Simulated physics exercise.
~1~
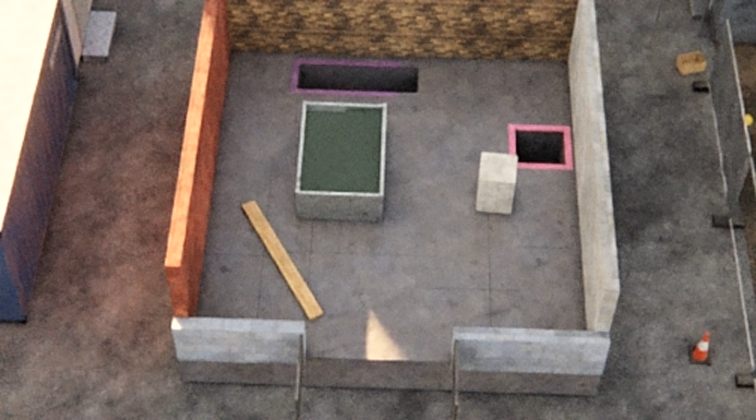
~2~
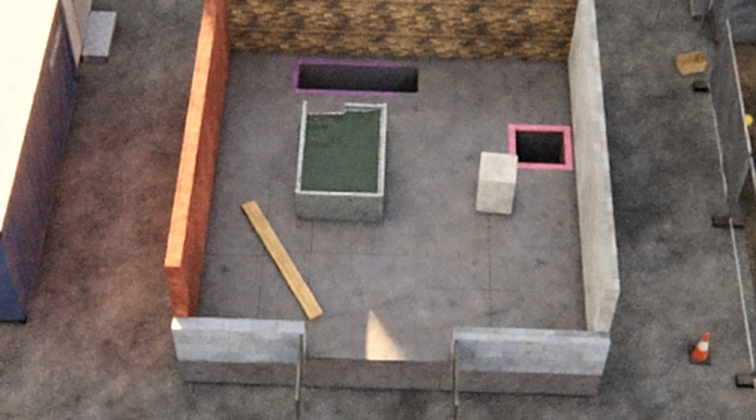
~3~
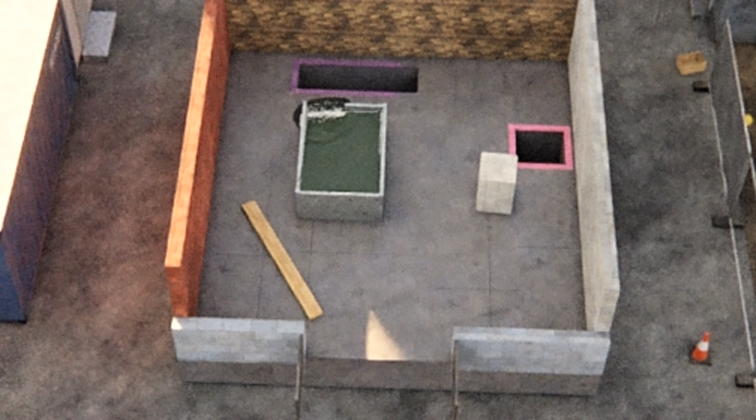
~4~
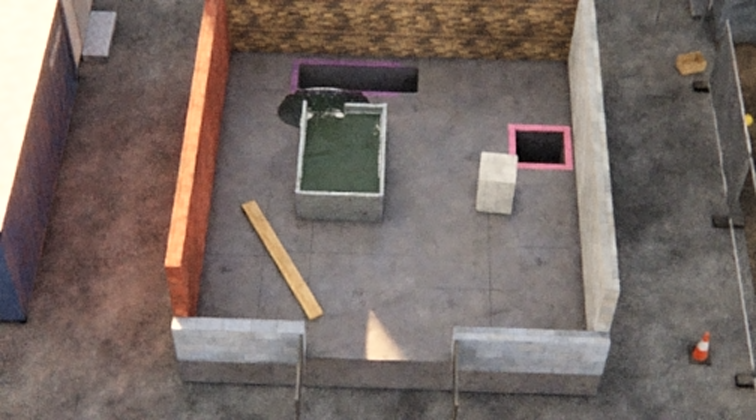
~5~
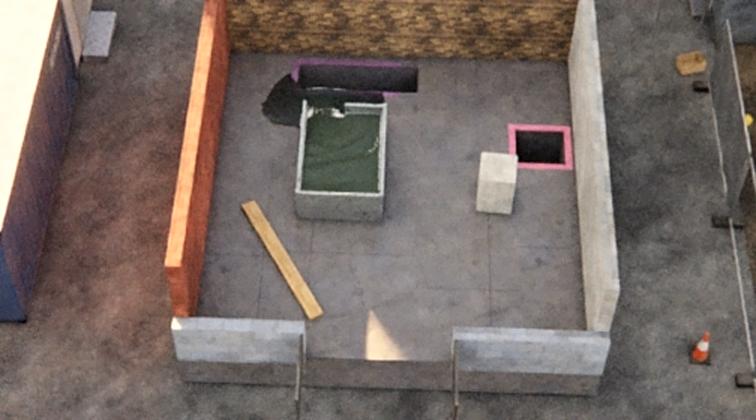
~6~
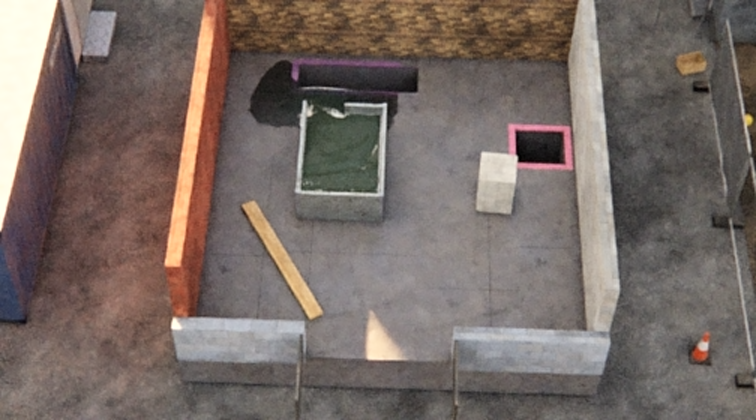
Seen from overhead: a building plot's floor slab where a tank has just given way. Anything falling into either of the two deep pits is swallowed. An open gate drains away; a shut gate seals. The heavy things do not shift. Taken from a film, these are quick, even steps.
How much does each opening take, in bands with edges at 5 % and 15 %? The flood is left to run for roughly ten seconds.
Gate: Less than 5 %, purple pit: More than 15 %, pink pit: Less than 5 %.
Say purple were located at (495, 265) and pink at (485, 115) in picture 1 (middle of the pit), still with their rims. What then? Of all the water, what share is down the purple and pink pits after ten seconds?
Purple gets 4 in a hundred; pink gets 10 in a hundred.
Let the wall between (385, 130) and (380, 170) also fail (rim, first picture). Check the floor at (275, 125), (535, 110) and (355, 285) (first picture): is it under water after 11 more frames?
Listed in order, they come out without a puddle, sitting in a pool and without a puddle.
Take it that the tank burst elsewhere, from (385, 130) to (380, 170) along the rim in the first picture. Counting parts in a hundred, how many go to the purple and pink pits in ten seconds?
Purple about 6 %, pink about 35 %.
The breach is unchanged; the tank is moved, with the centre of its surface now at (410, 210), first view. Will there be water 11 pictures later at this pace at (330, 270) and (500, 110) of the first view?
Untouched, swamped.
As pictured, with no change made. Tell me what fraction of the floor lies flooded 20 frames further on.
It comes to roughly 15 in a hundred.
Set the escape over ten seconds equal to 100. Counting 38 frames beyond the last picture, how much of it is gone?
By my reckoning, 80 %.
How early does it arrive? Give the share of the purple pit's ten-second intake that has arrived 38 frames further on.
Near 80 in a hundred.
A moment on, water covers 10 % of the floor; the gate 0 %, the purple pit 15 %, the pink pit 0 %.
Next, water covers 10 % of the floor; the gate 0 %, the purple pit 27 %, the pink pit 0 %.
Then, water covers 15 % of the floor; the gate 0 %, the purple pit 39 %, the pink pit 0 %.
Later, water covers 20 % of the floor; the gate 0 %, the purple pit 55 %, the pink pit 0 %.
In the end, water covers 25 % of the floor; the gate 0 %, the purple pit 68 %, the pink pit 0 %.
